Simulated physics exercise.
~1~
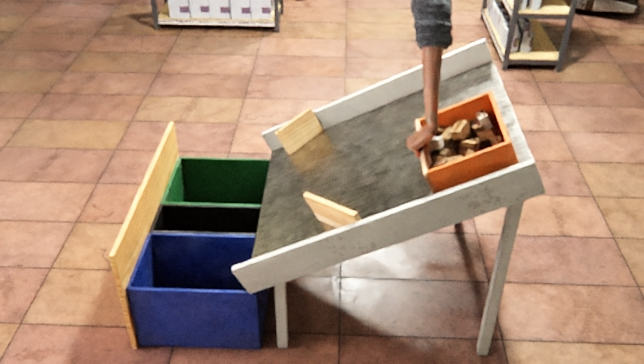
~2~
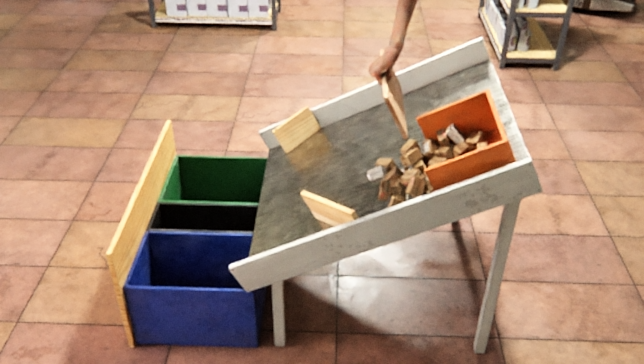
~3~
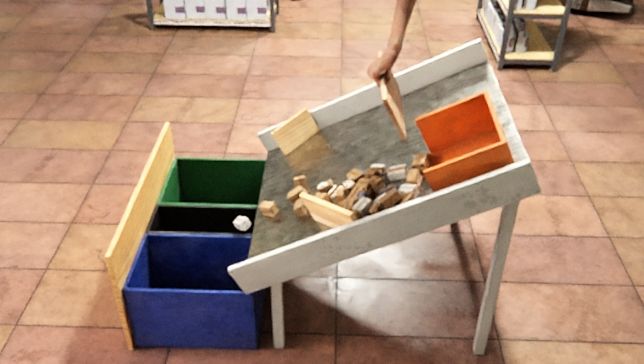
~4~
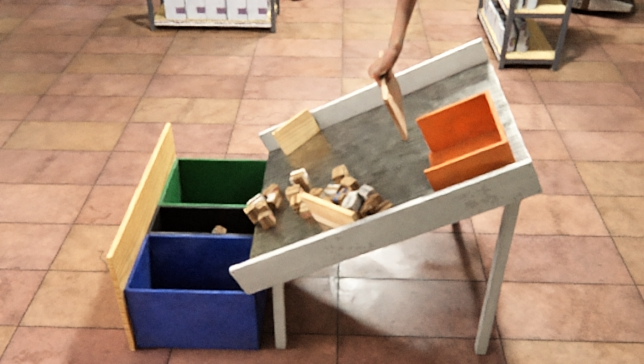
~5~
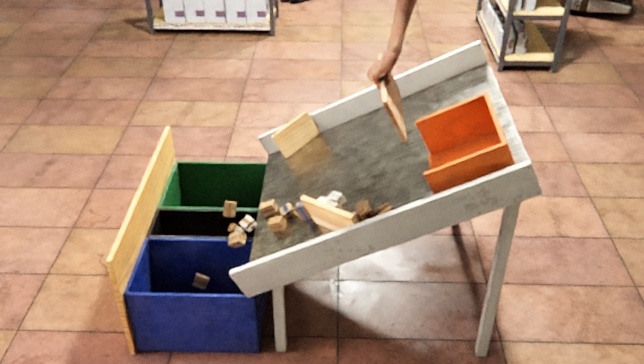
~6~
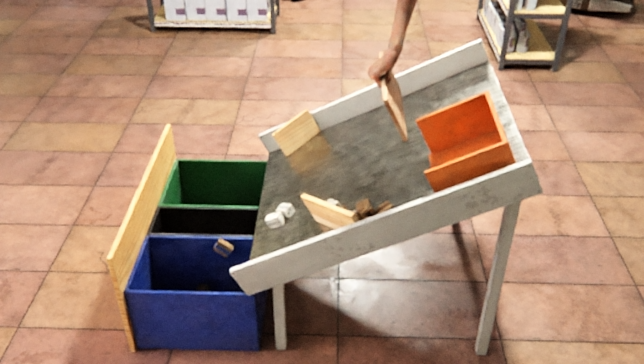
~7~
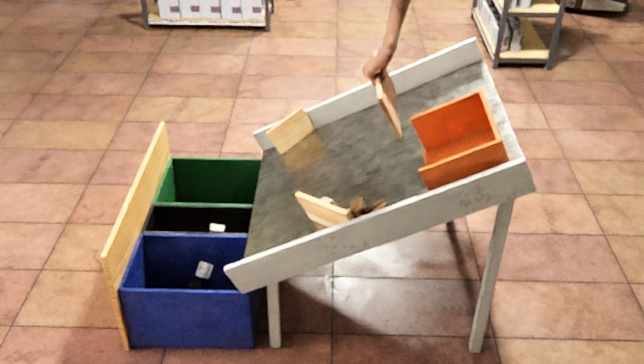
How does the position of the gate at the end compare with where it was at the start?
At the start the gate was at the open side of the orange pen, holding the blocks in. By the end it was farther left and higher up, held by the hand clear of the pen.
